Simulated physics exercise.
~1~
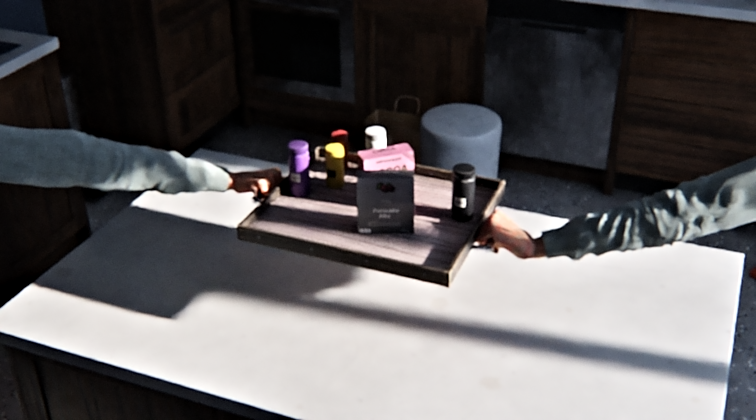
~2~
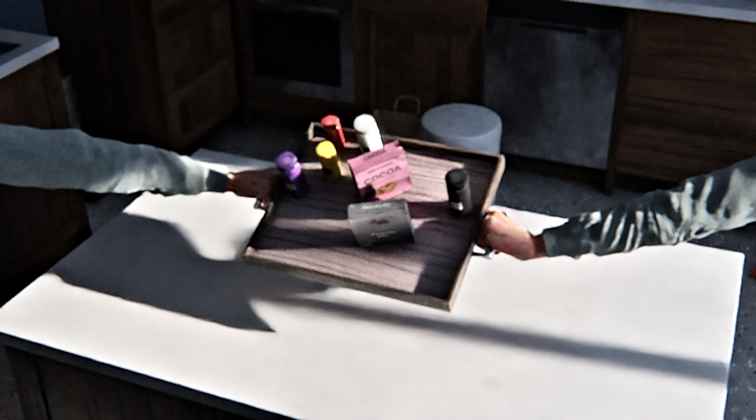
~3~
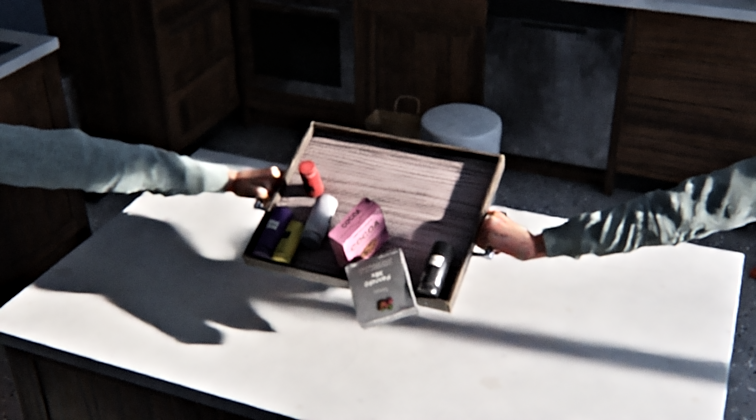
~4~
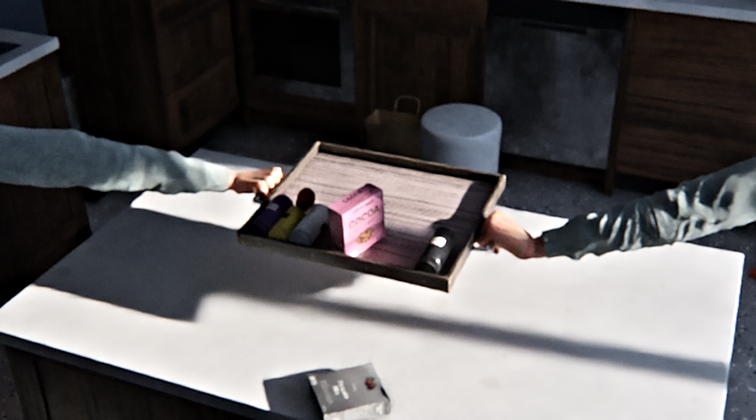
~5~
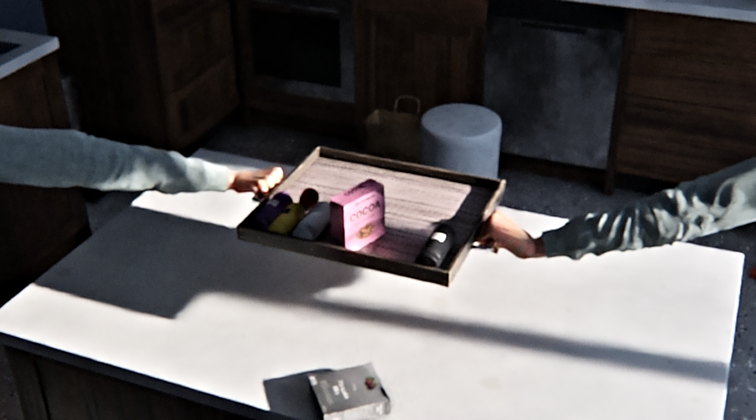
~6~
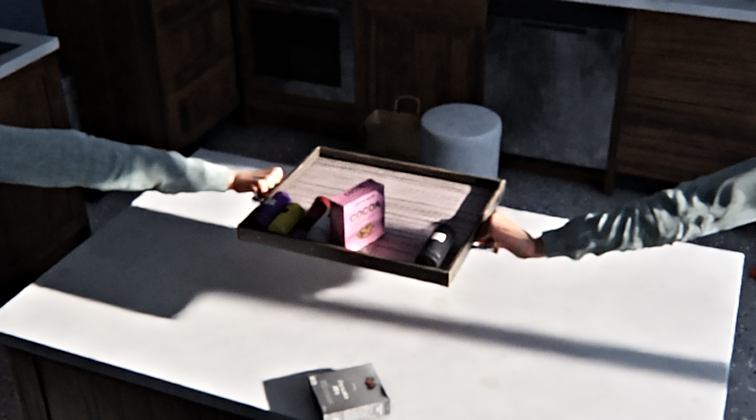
In a kitchen, two hands tip a tray, toppling shakers and dropping a grey packet.
